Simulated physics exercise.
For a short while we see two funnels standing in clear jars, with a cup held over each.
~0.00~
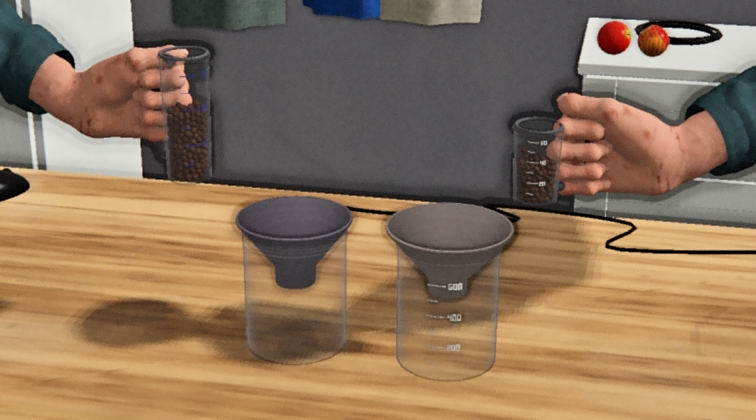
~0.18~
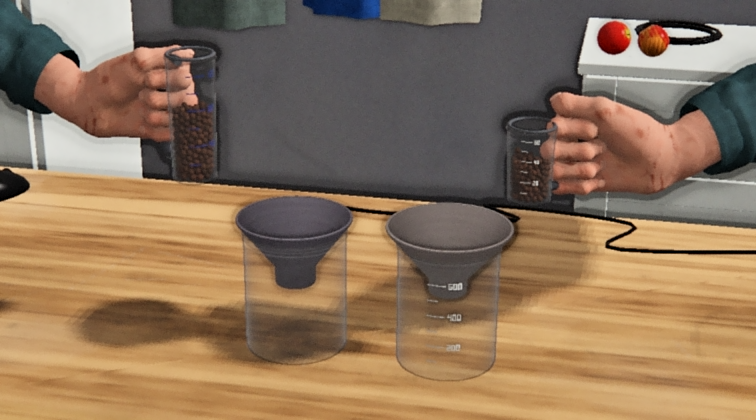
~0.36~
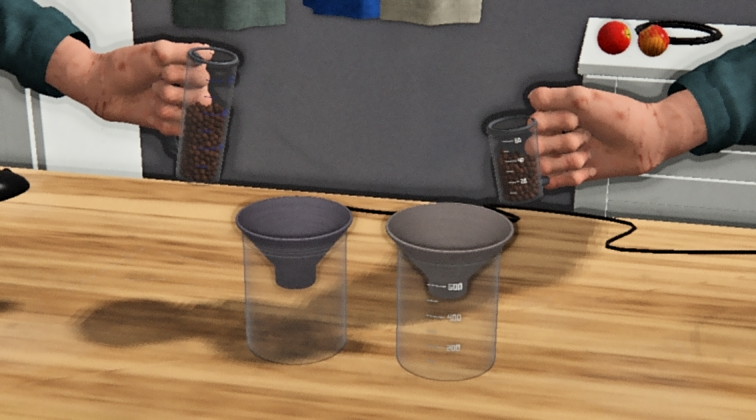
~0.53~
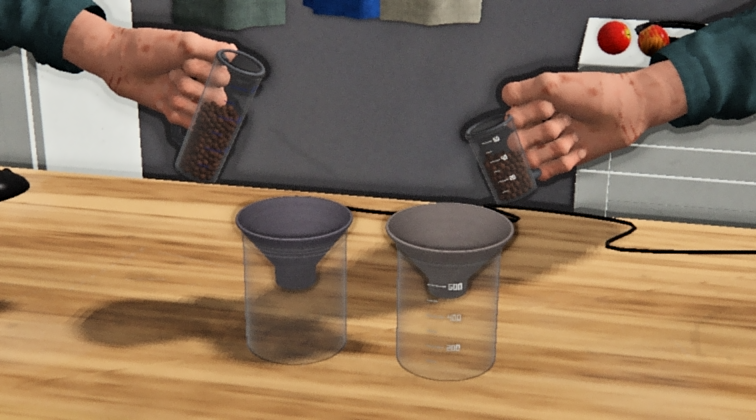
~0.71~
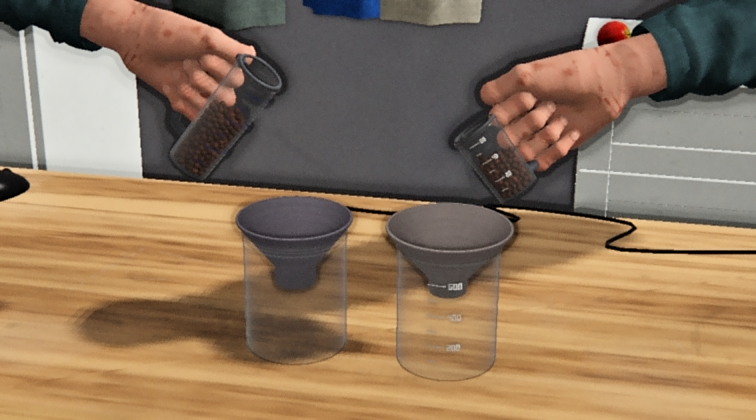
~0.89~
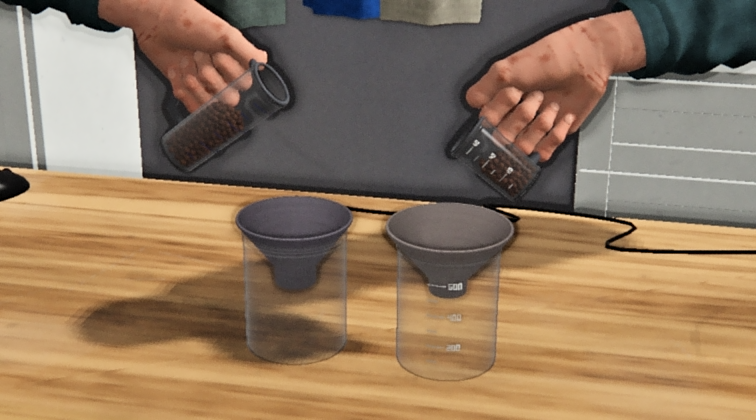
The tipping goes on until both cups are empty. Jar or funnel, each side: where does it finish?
Left: In the jar; right: In the jar.
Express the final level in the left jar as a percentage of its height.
I'd say some 10 %.
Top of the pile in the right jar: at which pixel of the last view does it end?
The topmost pieces end close to (480, 347).
After 1.29 s, left, the whole lot still in the cup; right, the whole lot still in the cup.
After 1.64 s, left, all but a few still in the cup, a little in or over the funnel; right, the bulk still in the cup, near a quarter in or over the funnel, only a few down in the jar.
After 1.93 s, left, near a quarter still in the cup, near half in or over the funnel, near a third down in the jar; right, near a third in or over the funnel, near two thirds down in the jar.
In the end (2.9 s), left, the whole lot down in the jar; right, the whole lot down in the jar.
